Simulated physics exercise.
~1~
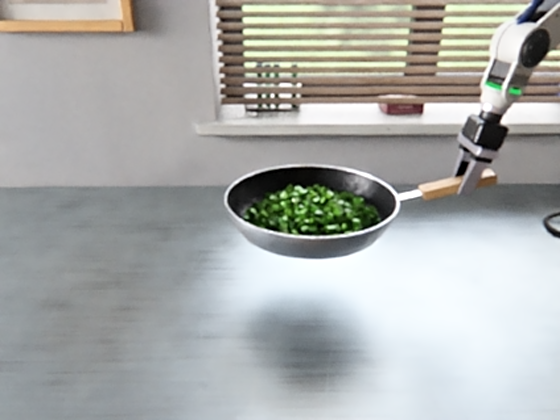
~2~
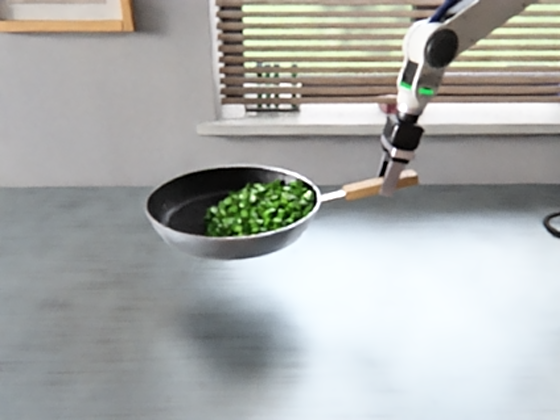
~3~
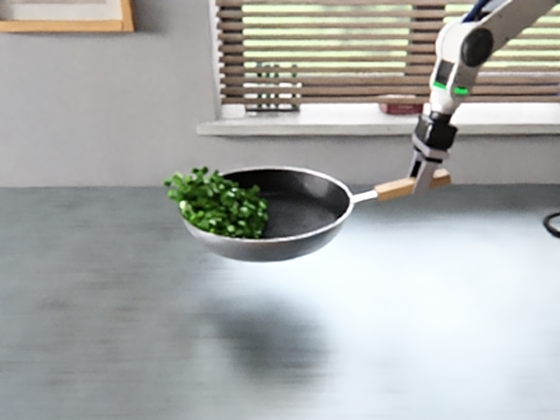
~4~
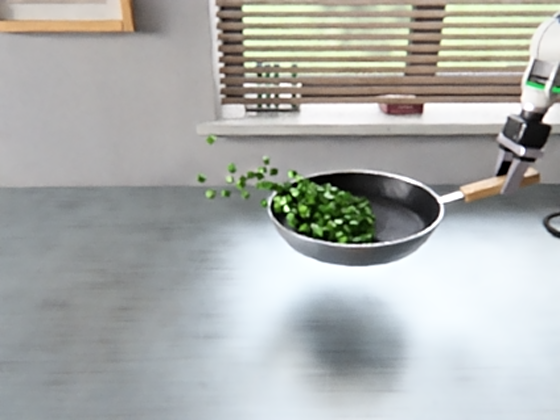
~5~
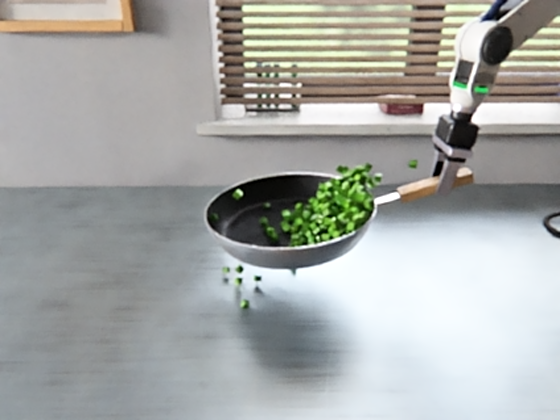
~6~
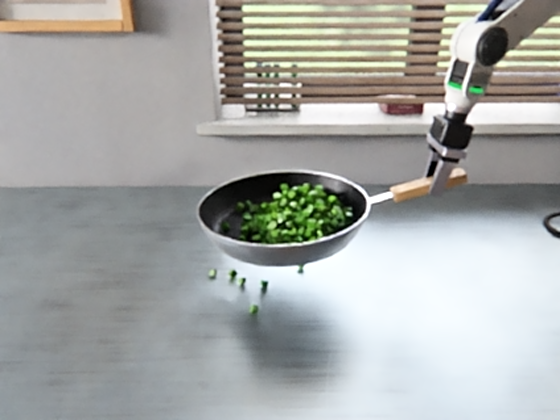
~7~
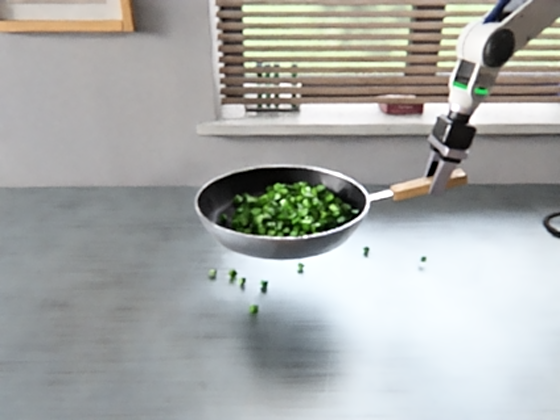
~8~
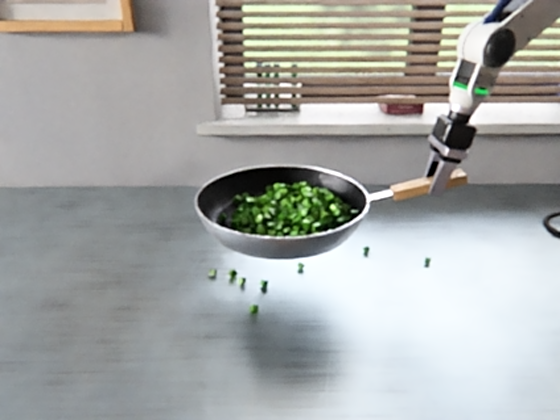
A white and black robot arm at the upper right holds a dark frying pan by its wooden handle above a grey tabletop, seen from slightly above, with a blind-covered window and grey wall behind. The pan carries a heap of green vegetable dice. The arm swings the pan left, then back right, and the dice pile against the far left rim, some flying over it. The pan moves left again and the heap surges toward the handle as stray pieces drop. Finally the pan stays still and upright, most dice inside, a few scattered on the table.
